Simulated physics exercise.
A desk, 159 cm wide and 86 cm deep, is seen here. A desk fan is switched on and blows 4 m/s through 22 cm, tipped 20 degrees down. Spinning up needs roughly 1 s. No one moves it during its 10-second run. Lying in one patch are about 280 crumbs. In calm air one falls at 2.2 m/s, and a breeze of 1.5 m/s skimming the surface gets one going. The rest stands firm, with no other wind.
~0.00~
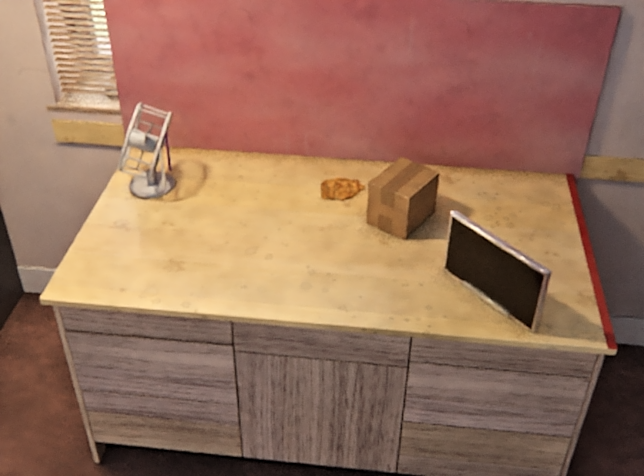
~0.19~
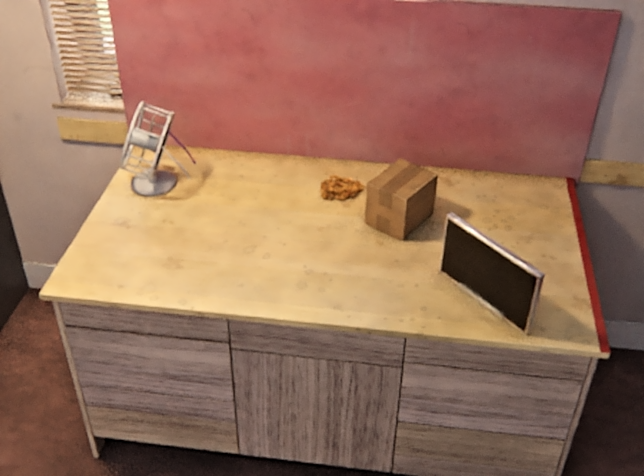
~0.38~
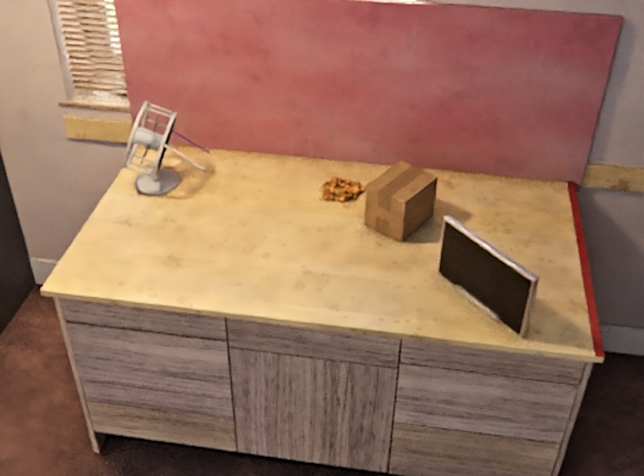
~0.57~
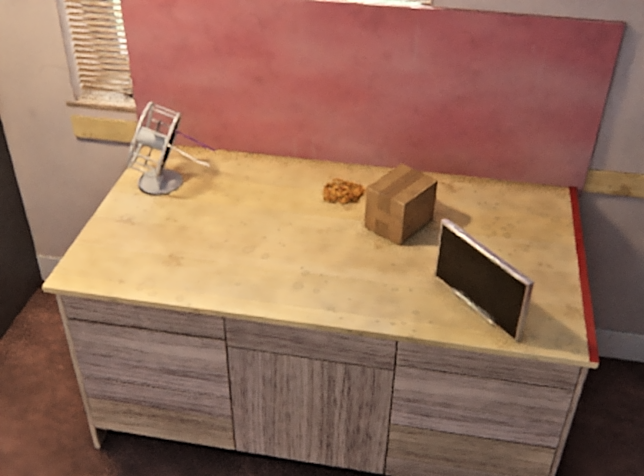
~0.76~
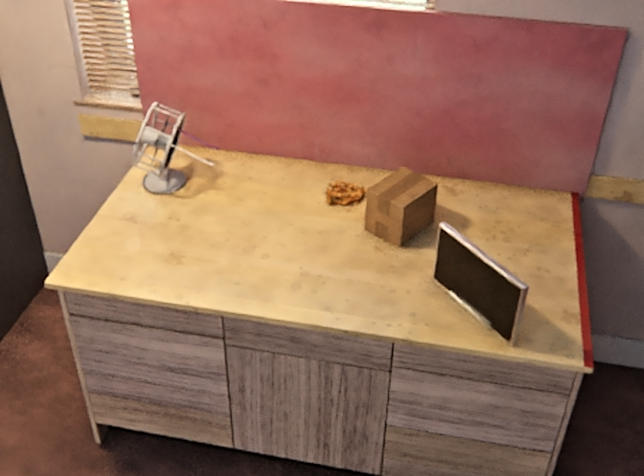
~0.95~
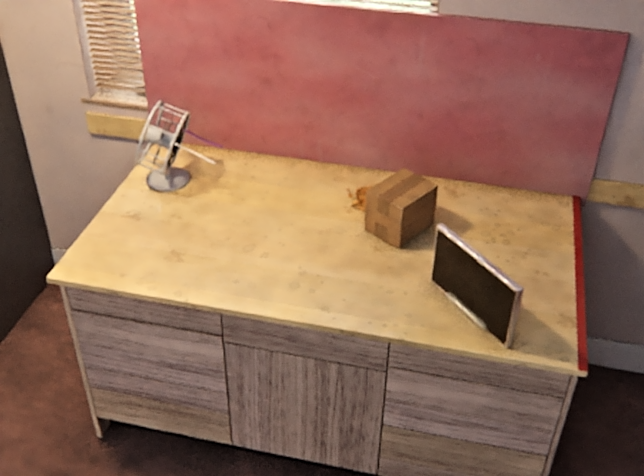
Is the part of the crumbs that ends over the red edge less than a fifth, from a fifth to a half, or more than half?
Once it stops, the bulk are across the red edge.
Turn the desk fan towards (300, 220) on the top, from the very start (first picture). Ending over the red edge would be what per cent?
Result: Approx. 100 percent.
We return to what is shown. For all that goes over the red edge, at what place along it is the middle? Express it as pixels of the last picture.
Median crossing, approx. (581, 225).
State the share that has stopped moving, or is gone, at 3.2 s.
Estimated share: Near 100 %.
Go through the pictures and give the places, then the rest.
In the first picture, the middle of the crumbs is near (341, 189), none has stirred yet and the mouth of the desk fan is at (145, 142).
In the second picture, the middle of the crumbs is near (341, 189), none has stirred yet and the red edge is centred on (589, 253).
In the third picture, the middle of the crumbs is near (342, 191), none has stirred yet, the top of a box is at (403, 180) and the top of a laptop is at (490, 246).
In the fourth picture, the middle of the crumbs is near (343, 193) and none has stirred yet.
In the fifth picture, the middle of the crumbs is near (345, 194) and none has stirred yet.
In the sixth picture, the middle of the crumbs is near (371, 197), the farthest in sight from the desk fan is at (376, 185) and about 95 % have left their places.
After 2.0 s the count stands so, 98 % are over the red edge.
After 3.2 s the count stands so, 99 % are over the red edge.
After 5.5 s the count stands so, 99 % are over the red edge.
After 10.0 s, at the end, 99 % are over the red edge.
